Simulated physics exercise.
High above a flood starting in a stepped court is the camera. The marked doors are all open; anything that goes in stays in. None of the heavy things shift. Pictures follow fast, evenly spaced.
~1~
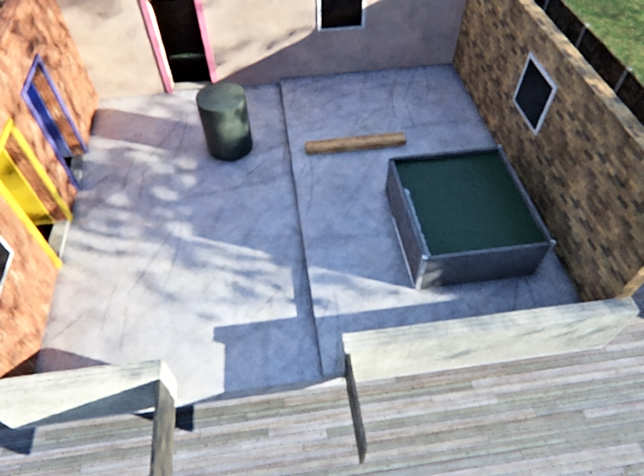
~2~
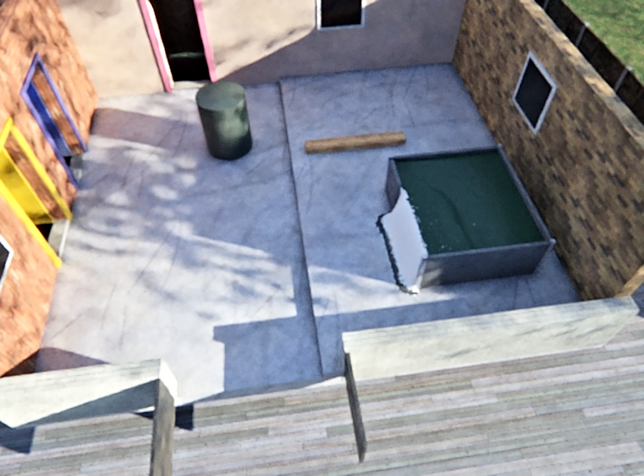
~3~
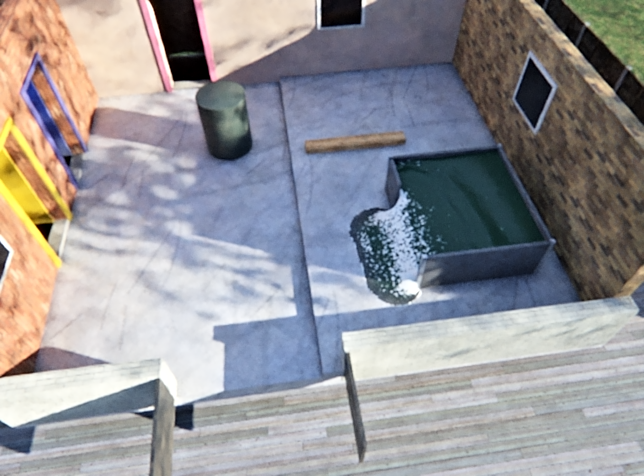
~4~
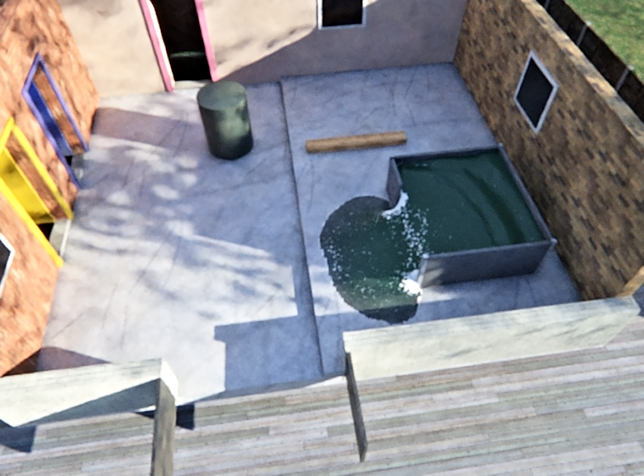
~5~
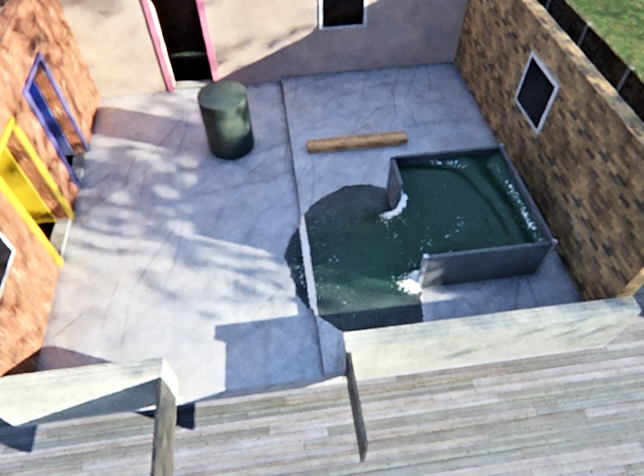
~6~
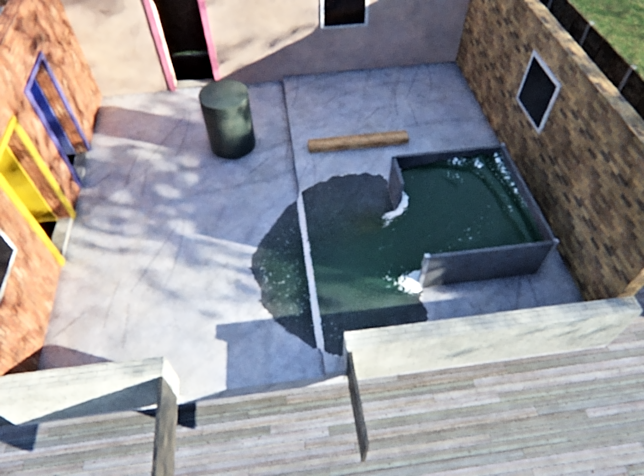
In this clip, seen from high above a stepped court, dark green water bursts through a gap in the left side of a rectangular tank, foams white, and spreads leftward across the paving, passing over the step line.
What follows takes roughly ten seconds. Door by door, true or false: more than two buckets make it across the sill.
Blue door: True; yellow door: True; pink door: False.
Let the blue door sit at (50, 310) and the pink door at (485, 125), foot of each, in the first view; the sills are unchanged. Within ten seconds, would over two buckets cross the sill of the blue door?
Well, the blue one spills past the mark, I reckon.
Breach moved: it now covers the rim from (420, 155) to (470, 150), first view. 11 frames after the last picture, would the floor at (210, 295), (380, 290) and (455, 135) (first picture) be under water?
Untouched, untouched, soaked.
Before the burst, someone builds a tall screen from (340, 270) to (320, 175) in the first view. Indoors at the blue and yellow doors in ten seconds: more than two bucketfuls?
My take is that the blue misses the threshold while the yellow misses the threshold.
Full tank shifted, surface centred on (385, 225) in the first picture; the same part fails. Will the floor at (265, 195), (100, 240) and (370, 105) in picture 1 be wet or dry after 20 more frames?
Going through the three places: Out of reach, in the spill, out of reach.
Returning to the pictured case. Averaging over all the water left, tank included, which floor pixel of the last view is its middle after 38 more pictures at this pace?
At roughly (231, 237).
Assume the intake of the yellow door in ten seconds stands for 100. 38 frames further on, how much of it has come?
I'd say some 95 per cent.
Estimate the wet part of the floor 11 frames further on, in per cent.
Around 45 in a hundred.
A moment on, water covers 30 % of the floor; the blue door not reached, the yellow door not reached, the pink door not reached.
Next, water covers 45 % of the floor; the blue door not reached, the yellow door under two buckets in, the pink door not reached.
Then, water covers 50 % of the floor; the blue door under two buckets in, the yellow door over two buckets in, the pink door not reached.
Later, water covers 55 % of the floor; the blue door over two buckets in, the yellow door far over two buckets in, the pink door wet at the sill, nothing in.
In the end, water covers 65 % of the floor; the blue door over two buckets in, the yellow door far over two buckets in, the pink door under two buckets in.
